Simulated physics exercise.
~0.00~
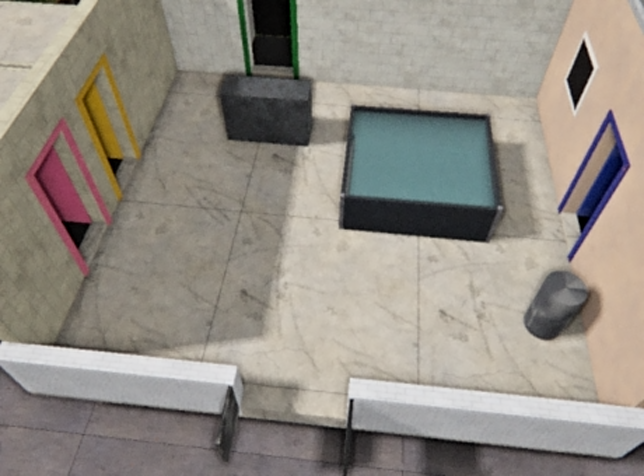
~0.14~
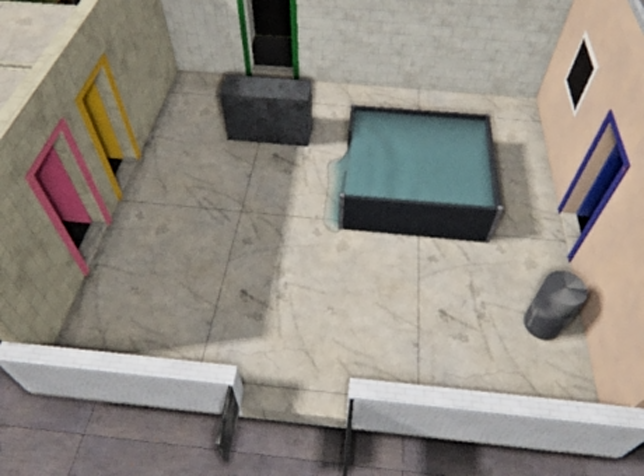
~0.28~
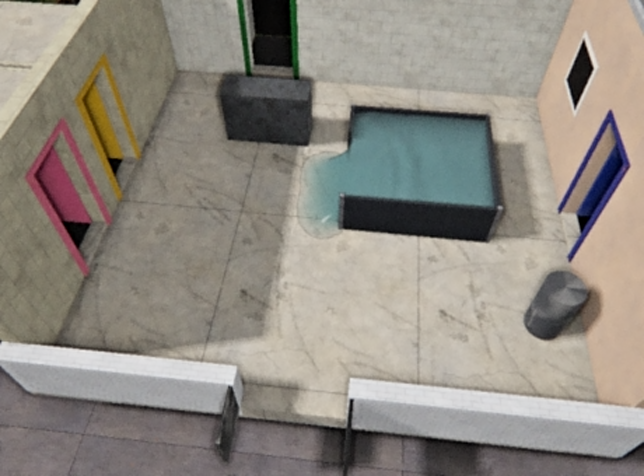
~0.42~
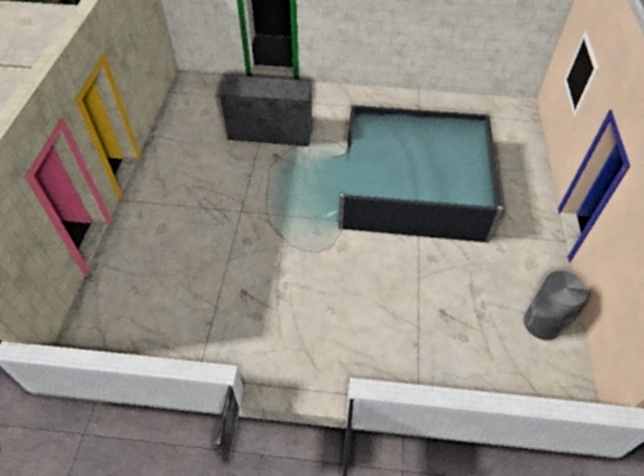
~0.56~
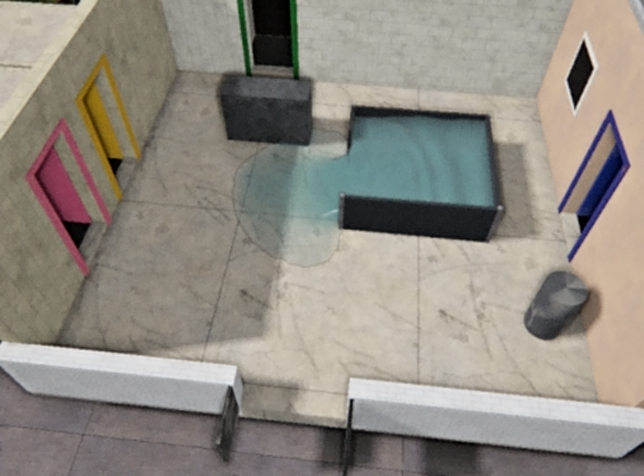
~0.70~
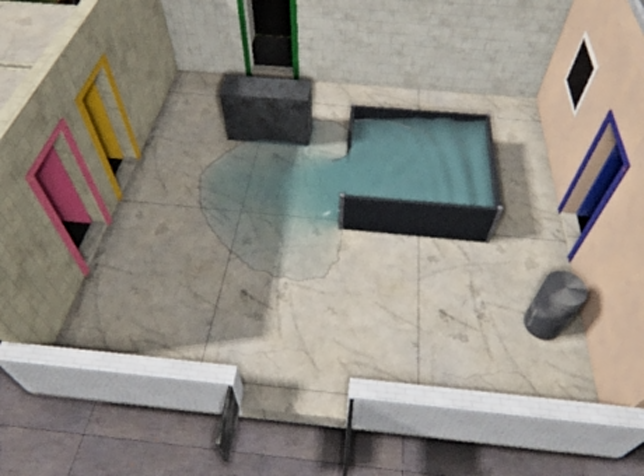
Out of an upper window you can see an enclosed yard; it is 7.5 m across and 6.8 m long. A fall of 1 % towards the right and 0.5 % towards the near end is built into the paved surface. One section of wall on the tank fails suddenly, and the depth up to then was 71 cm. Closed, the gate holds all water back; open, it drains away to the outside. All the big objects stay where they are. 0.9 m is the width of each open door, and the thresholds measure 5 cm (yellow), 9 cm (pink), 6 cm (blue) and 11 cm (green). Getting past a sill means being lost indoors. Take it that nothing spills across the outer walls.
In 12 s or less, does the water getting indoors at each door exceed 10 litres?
Outcome: Yellow door: Limit crossed, pink door: Limit crossed, blue door: Limit not crossed, green door: Limit not crossed.
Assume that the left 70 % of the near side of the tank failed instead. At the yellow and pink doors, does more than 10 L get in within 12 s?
Here's how it goes: Yellow falls short, pink falls short.
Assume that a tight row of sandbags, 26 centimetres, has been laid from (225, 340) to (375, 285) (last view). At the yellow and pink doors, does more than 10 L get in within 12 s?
So the yellow door comes out too high while the pink door comes out too high.
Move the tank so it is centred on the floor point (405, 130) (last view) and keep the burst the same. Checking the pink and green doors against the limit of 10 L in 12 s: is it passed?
Measured against the limit, the pink door goes beyond it and the green door goes beyond it.
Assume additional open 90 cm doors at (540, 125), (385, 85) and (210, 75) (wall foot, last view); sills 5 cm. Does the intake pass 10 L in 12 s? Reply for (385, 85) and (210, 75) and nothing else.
In turn: Below, over.
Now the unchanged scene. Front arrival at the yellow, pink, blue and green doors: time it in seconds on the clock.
Yellow = 1.0 s, pink = 1.4 s, blue = 8.0 s, green = 3.2 s.
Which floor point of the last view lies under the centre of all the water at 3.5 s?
Its balance point lies near (285, 202).
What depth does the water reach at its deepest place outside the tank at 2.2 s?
About 33 cm at most.
After 1.4 s water covers 30 % of the floor and is deepest (35 cm) near (330, 205); yellow door 10 cm at the sill, 25 L in, pink door not reached, blue door not reached, green door not reached.
After 2.2 s water covers 40 % of the floor and is deepest (33 cm) near (142, 151); yellow door 25 cm at the sill, 127 L in, pink door 24 cm at the sill, 34 L in, blue door not reached, green door not reached.
After 3.5 s water covers 45 % of the floor and is deepest (31 cm) near (50, 355); yellow door 22 cm at the sill, 323 L in, pink door 19 cm at the sill, 119 L in, blue door not reached, green door 5 cm at the sill, 0 L in.
After 7.0 s water covers 90 % of the floor and is deepest (14 cm) near (83, 371); yellow door 12 cm at the sill, 493 L in, pink door 9 cm at the sill, 171 L in, blue door not reached, green door 5 cm at the sill, 0 L in.
After 12.0 s water covers 95 % of the floor and is deepest (12 cm) near (593, 428); yellow door 4 cm at the sill, 519 L in, pink door 5 cm at the sill, 172 L in, blue door 8 cm at the sill, 4 L in, green door 4 cm at the sill, 0 L in.
